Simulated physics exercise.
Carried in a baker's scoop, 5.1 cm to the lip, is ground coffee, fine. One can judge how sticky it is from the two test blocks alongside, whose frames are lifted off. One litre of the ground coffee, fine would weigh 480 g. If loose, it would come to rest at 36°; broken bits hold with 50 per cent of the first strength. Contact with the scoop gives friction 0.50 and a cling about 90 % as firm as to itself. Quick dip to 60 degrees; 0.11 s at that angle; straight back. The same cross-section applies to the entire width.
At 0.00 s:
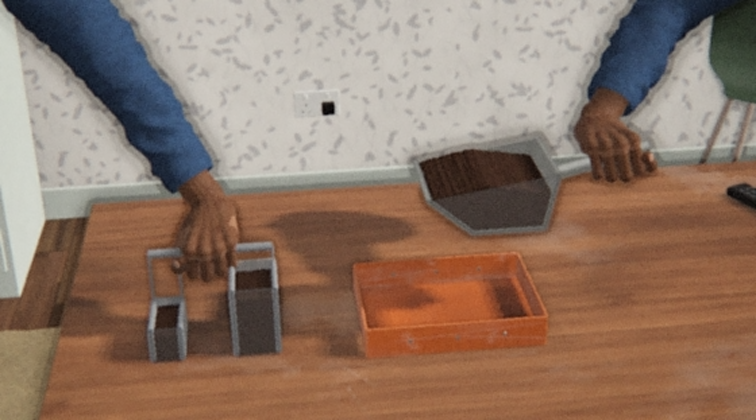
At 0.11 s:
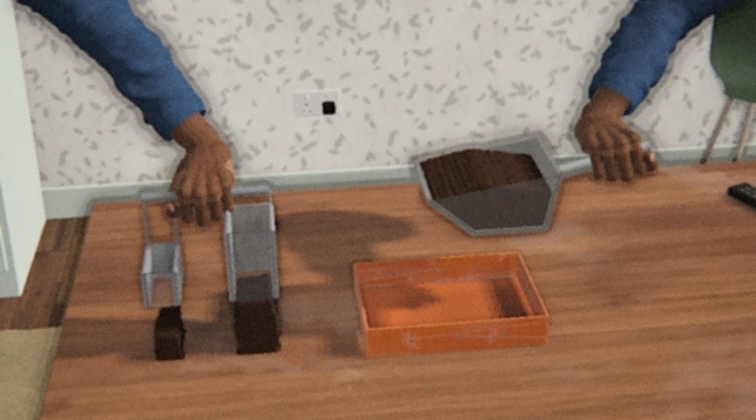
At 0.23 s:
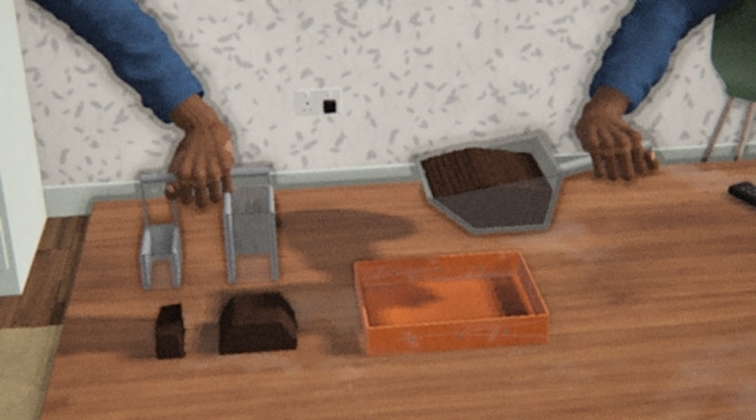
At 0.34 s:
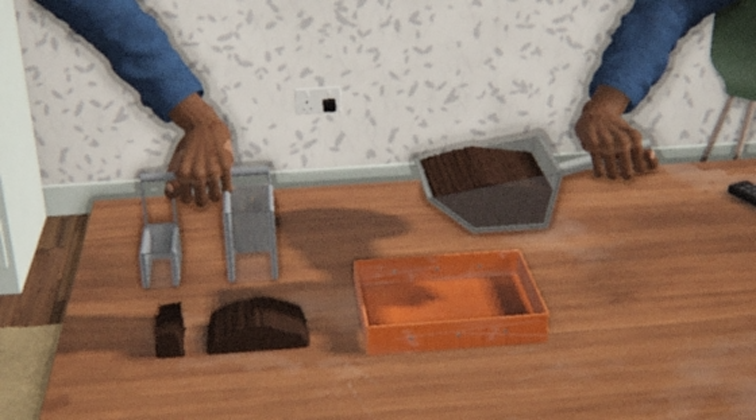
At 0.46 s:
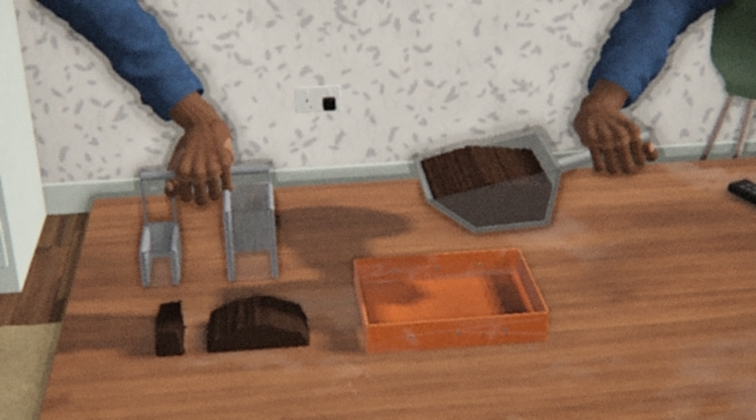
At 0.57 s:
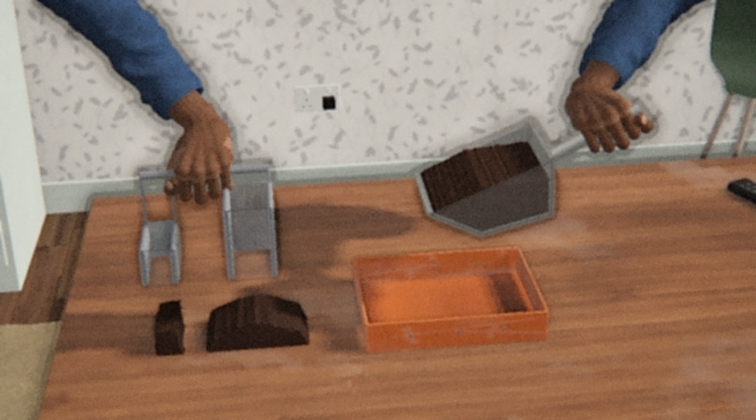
The clip shows a hand lifting two metal molds off dark brown blocks, the taller block slumping into a low mound while the smaller keeps its shape; then the right hand slightly tilts a scoop of dark grounds behind an orange tray.
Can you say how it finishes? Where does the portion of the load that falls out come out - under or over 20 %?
Result: Over.
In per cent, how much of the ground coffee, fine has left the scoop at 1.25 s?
Roughly 25 percent.
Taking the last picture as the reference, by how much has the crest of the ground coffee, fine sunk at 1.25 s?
By my estimate, near 1.0 cm.
By 0.88 s, the scoop is at 53 degrees and 0 % has left it.
By 1.25 s, the scoop is at 54 degrees and 26 % has left it.
By 1.61 s, the scoop is at 9 degrees and 42 % has left it.
By 1.98 s, the scoop is at 0 degrees and 42 % has left it.
By 2.09 s, at the end, the scoop is at 0 degrees and 42 % has left it.
